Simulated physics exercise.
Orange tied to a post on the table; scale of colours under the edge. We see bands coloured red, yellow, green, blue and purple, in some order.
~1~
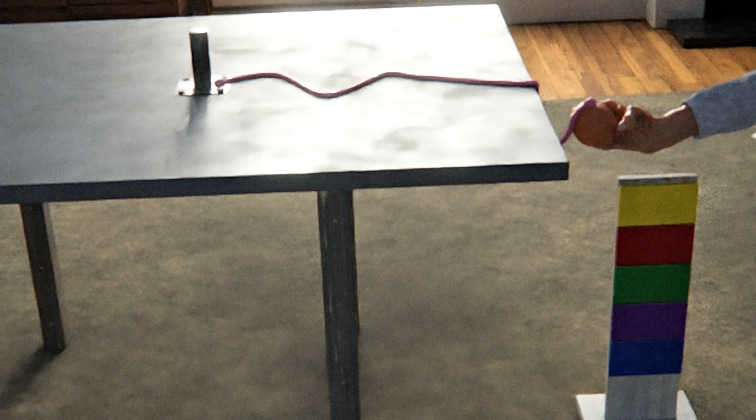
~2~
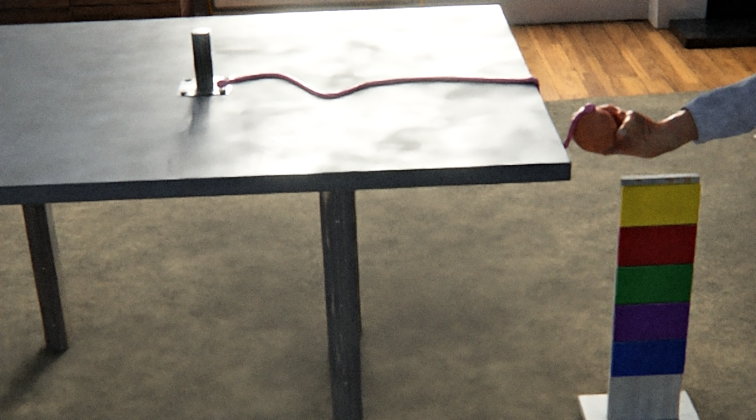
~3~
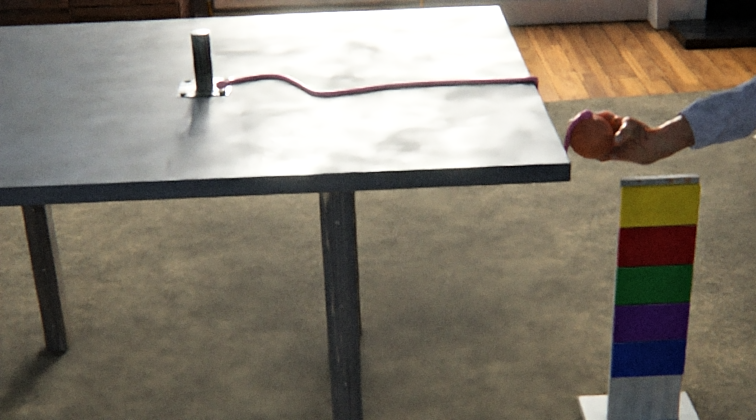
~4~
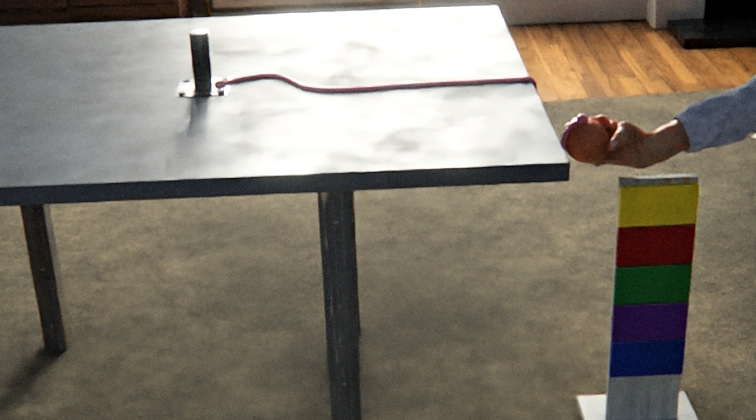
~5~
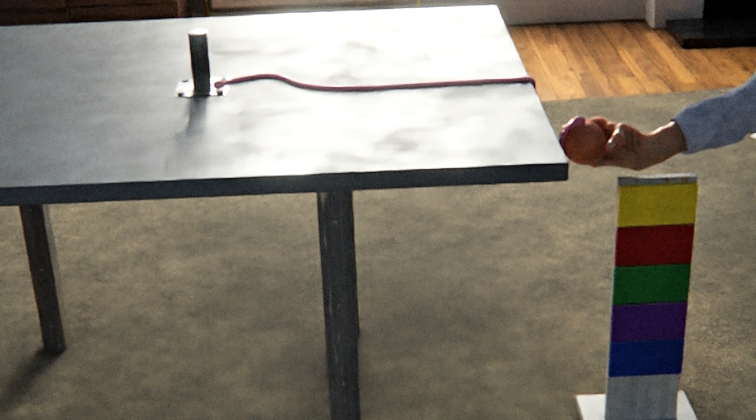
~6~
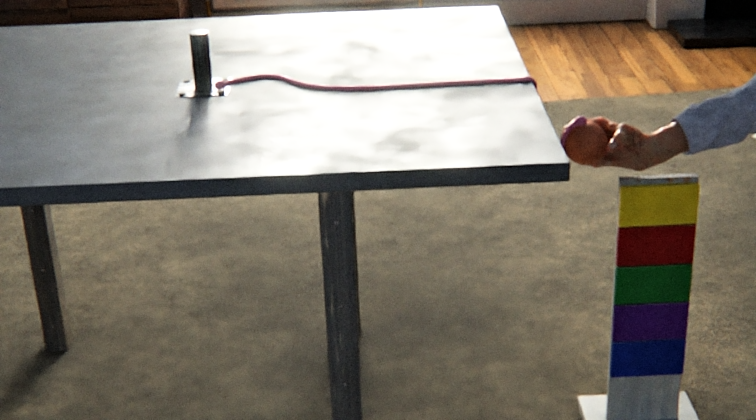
In a room with wood flooring beyond a carpet, a red cord runs from a post across a grey table to an orange ball held in a hand beside the edge, near an upright striped colour scale. The hand eases the ball slightly left and down, the cord's bends smooth out, and then everything stays nearly still.
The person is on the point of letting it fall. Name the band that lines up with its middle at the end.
It lines up with green.
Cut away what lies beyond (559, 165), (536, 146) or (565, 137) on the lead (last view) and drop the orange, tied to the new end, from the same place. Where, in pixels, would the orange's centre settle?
First (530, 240), then (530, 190), then (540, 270).
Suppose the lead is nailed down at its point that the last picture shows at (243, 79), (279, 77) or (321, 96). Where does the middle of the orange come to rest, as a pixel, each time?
Taking them in turn, I'd expect around (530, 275), (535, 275) and finally (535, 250).
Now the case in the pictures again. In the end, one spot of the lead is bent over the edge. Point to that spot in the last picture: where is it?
It's the point at about (512, 80).
Soon after, orange near (504, 286); level with green.
After that, orange near (547, 280); level with green.
In the end, orange near (531, 283); level with green. Its centre hangs level with the green band.
